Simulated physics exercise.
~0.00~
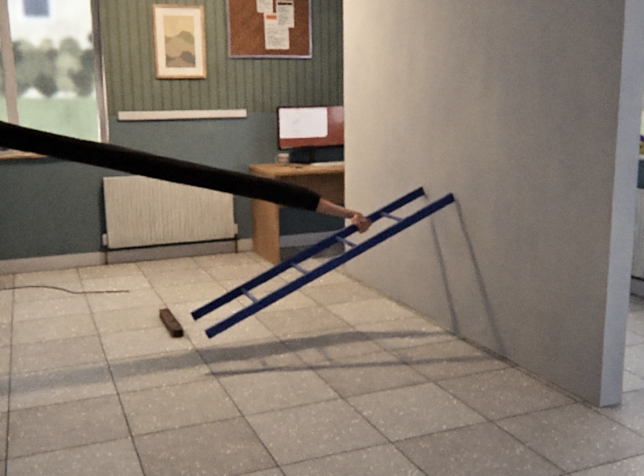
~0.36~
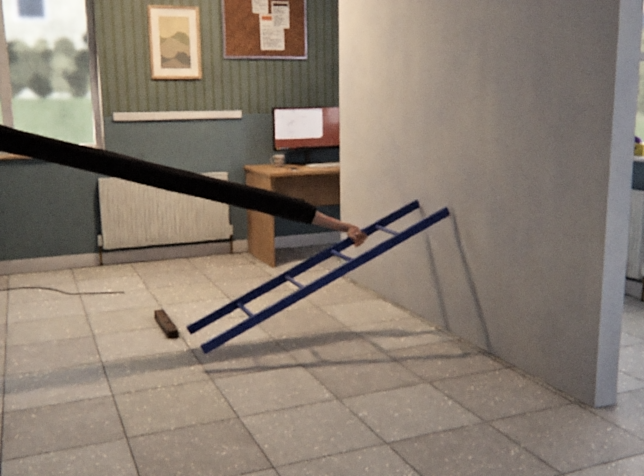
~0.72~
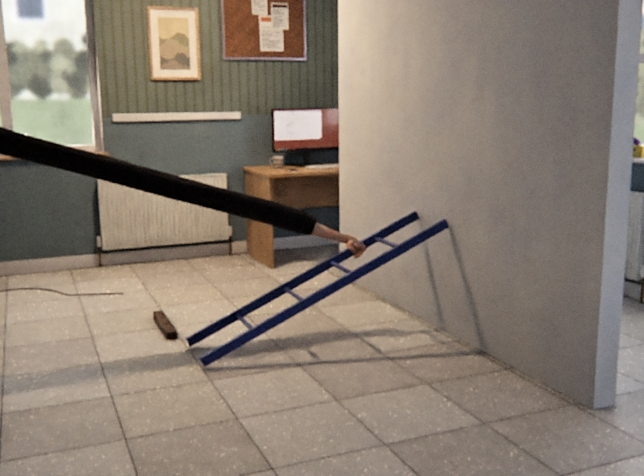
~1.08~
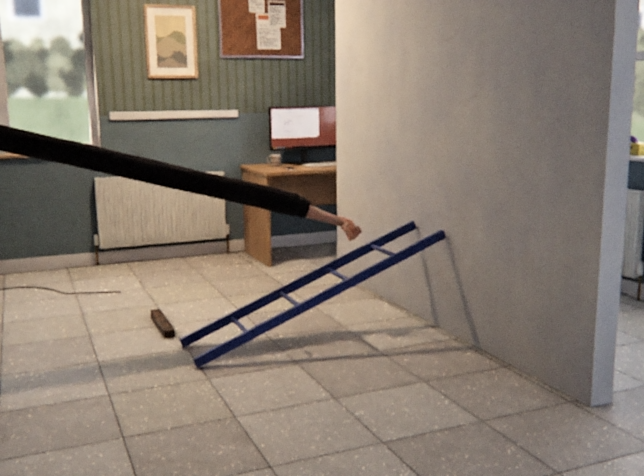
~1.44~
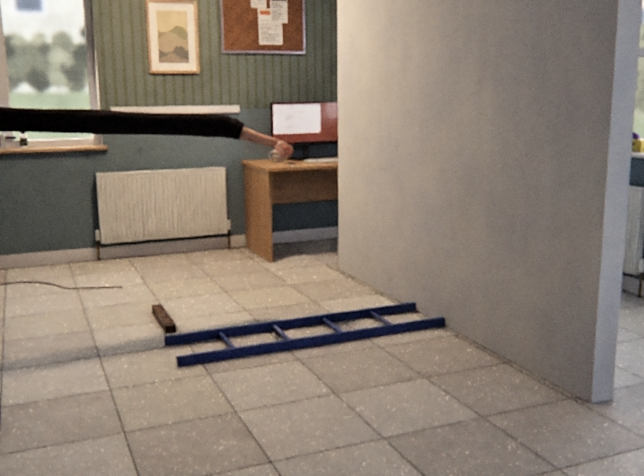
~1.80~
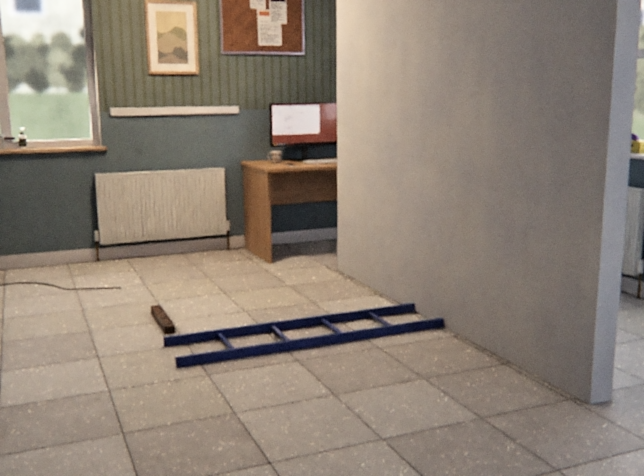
In a tiled room, a hand releases a blue rack, which slides down flat.
